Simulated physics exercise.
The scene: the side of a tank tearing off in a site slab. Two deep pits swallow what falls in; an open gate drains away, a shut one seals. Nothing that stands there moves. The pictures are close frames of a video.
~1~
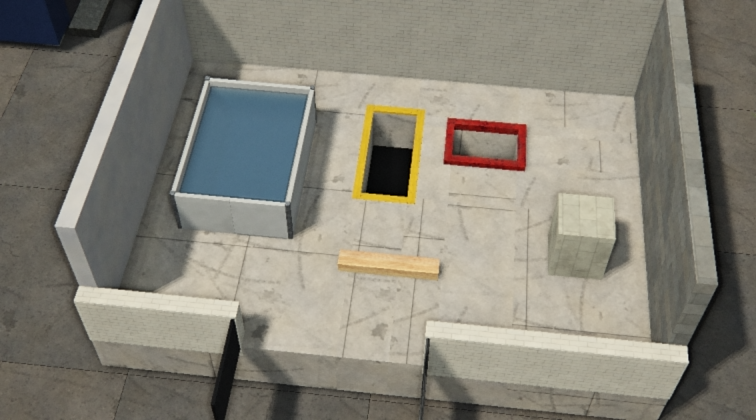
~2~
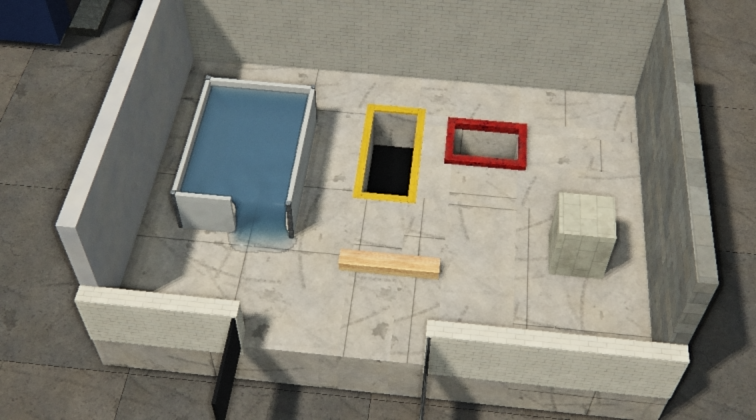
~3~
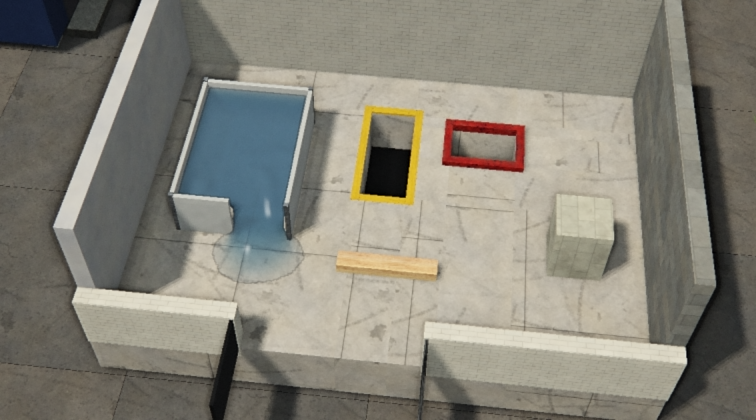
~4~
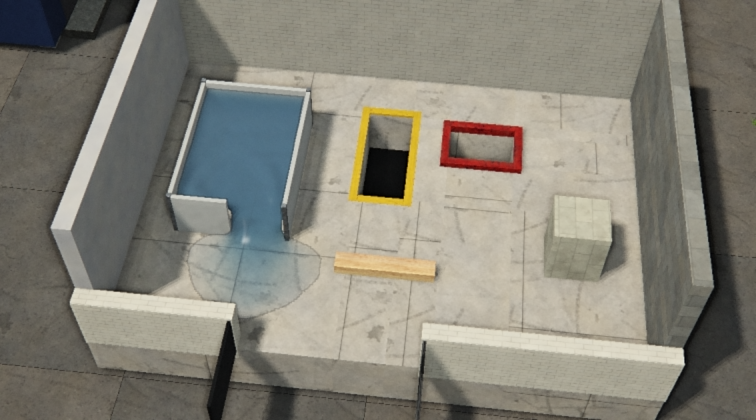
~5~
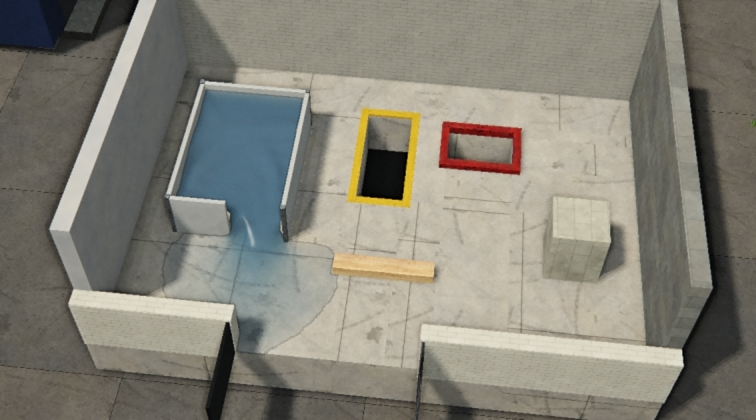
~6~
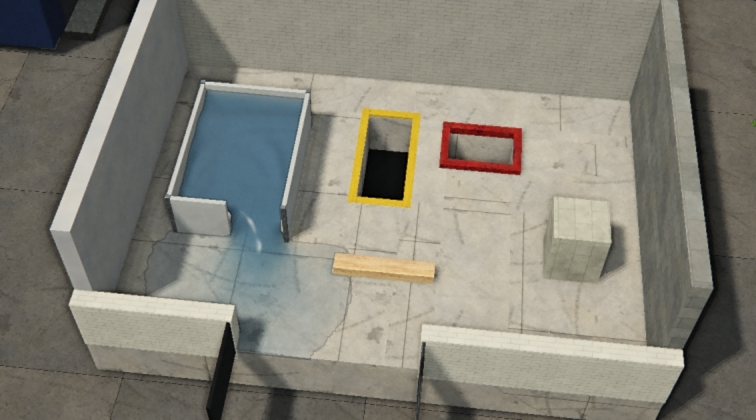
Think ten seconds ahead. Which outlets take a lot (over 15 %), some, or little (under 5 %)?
One by one: The gate takes more than 15 %; the red pit takes less than 5 %; the yellow pit takes less than 5 %.
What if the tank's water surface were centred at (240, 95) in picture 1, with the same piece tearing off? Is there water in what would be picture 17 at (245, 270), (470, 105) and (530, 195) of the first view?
In that order: Covered, free of water, no water.
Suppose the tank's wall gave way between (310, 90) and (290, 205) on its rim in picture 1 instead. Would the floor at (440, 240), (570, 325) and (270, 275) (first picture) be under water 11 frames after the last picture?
One after the other: Wet, flooded, dry.
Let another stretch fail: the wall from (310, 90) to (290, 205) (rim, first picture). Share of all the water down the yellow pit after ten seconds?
In per cent: Yellow 60.
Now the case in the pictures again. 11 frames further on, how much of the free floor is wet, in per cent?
Roughly 20 per cent.
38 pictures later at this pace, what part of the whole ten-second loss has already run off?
I make it 75 per cent.
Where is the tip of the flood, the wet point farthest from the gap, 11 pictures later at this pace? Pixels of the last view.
Roughly at (508, 362).
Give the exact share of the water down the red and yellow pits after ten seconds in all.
In turn 0 and 4 per cent.
A moment on, water covers 15 % of the floor; the gate 6 %, the red pit 0 %, the yellow pit 0 %.
Next, water covers 20 % of the floor; the gate 16 %, the red pit 0 %, the yellow pit 0 %.
Then, water covers 30 % of the floor; the gate 27 %, the red pit 0 %, the yellow pit 0 %.
Later, water covers 40 % of the floor; the gate 41 %, the red pit 0 %, the yellow pit 0 %.
In the end, water covers 50 % of the floor; the gate 53 %, the red pit 0 %, the yellow pit 3 %.
